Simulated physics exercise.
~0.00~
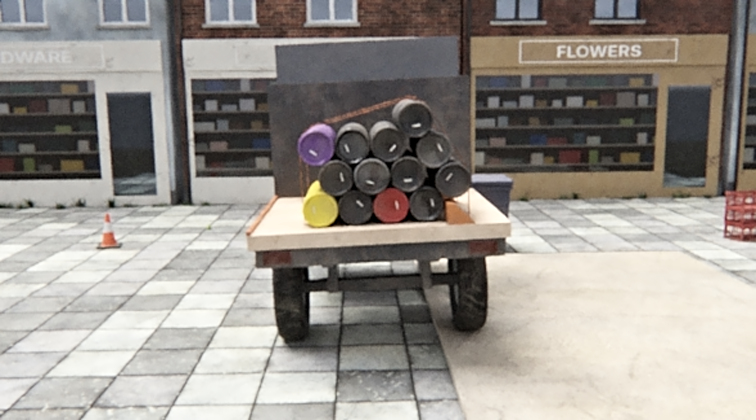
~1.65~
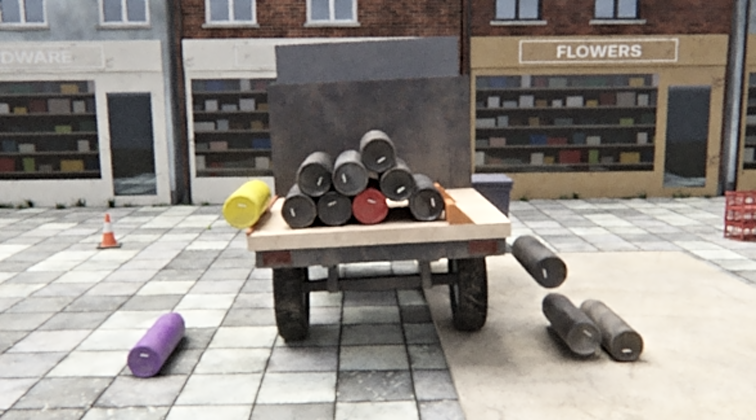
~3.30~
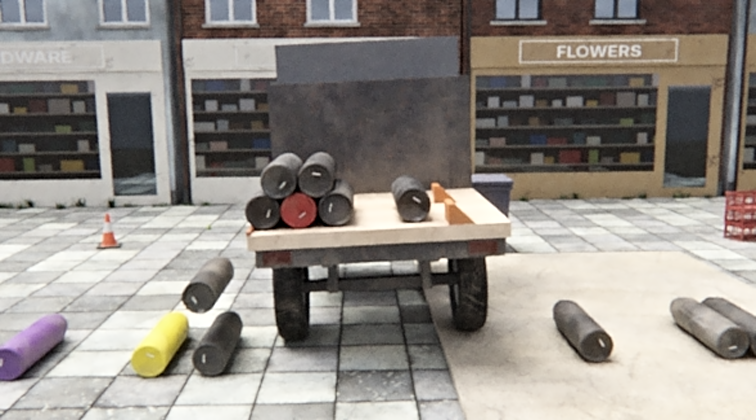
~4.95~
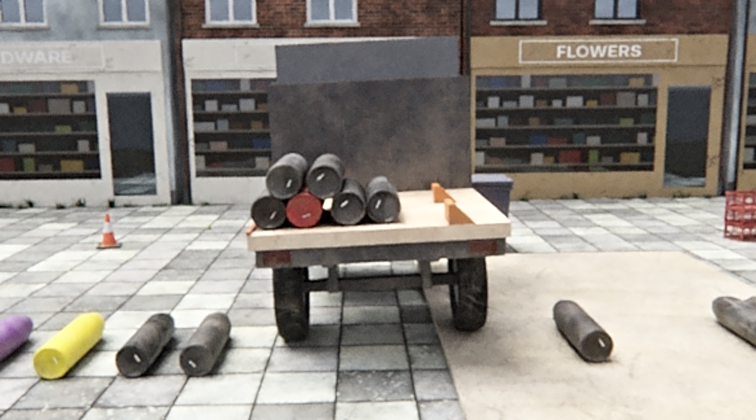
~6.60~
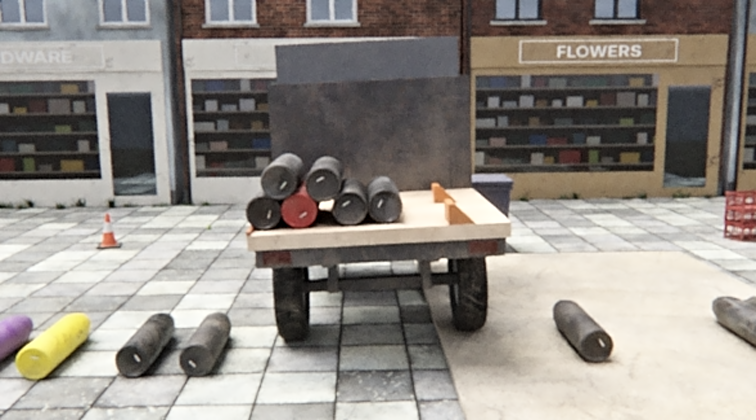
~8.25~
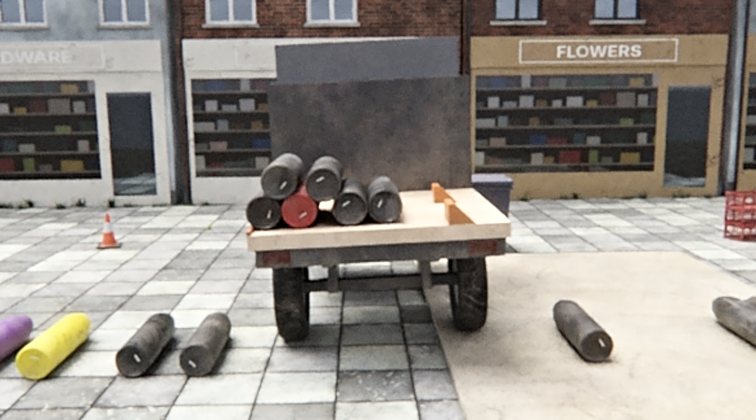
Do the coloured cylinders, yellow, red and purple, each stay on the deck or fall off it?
The red cylinder stays on the deck. The yellow and purple ones fall off and end up on the ground to the left.
